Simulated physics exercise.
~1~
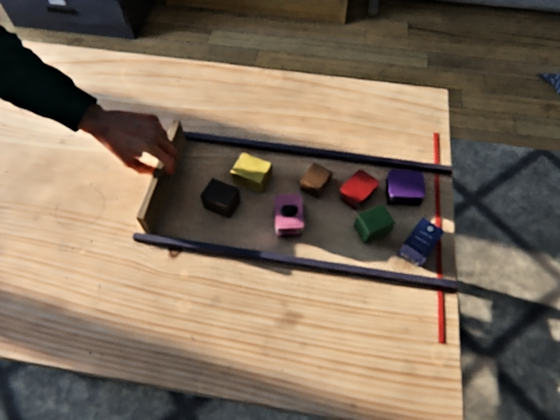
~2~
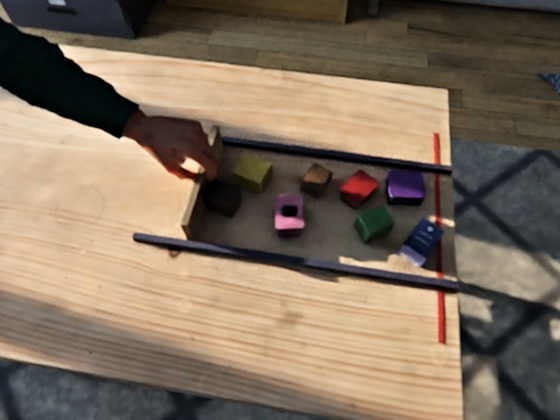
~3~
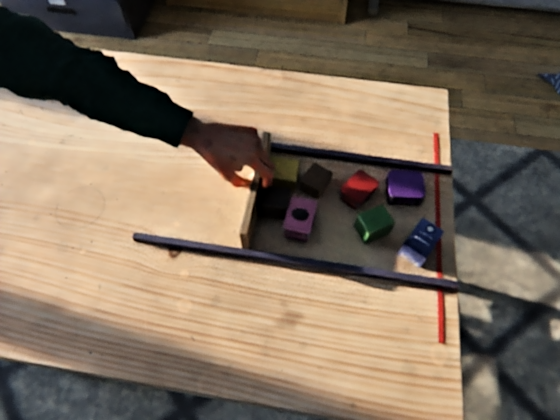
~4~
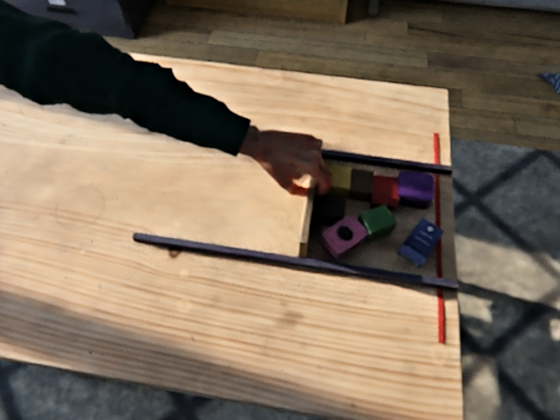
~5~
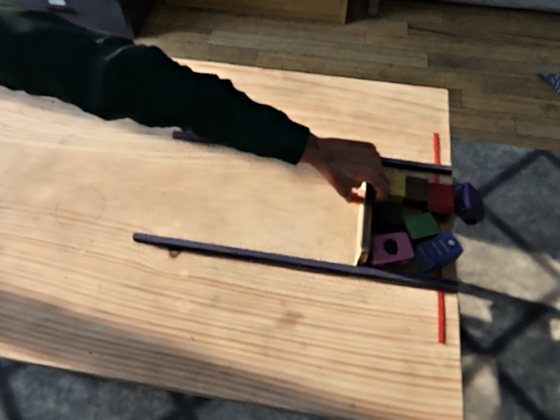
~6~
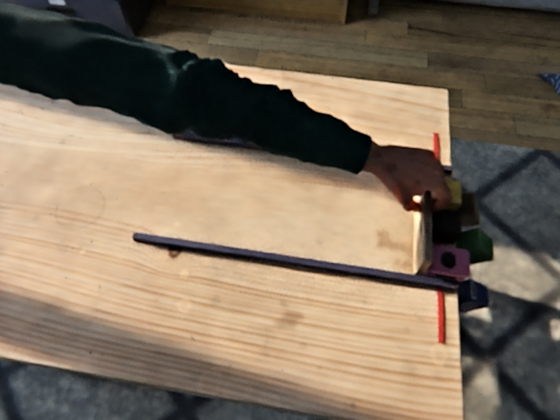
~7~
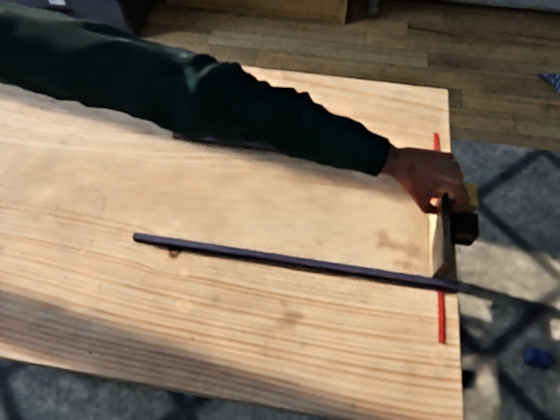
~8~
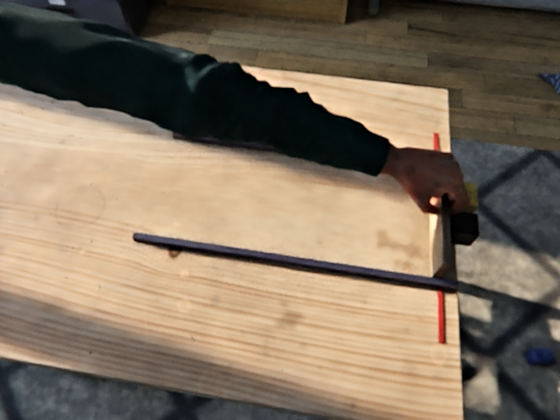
A hand in a dark green sleeve grips an upright wooden board on a pale wooden table, seen from above at an angle. Between two dark rails sit black, yellow, pink, brown, red, green, purple and blue blocks and cases, with red tape near the right edge. The board slides right, gathering the black and yellow blocks, then the pink case and the brown block. The bunched objects cross the tape, and purple, red, green, blue, pink and brown pieces go over the edge. The board stops at the tape, with black and yellow blocks still overhanging beside it.
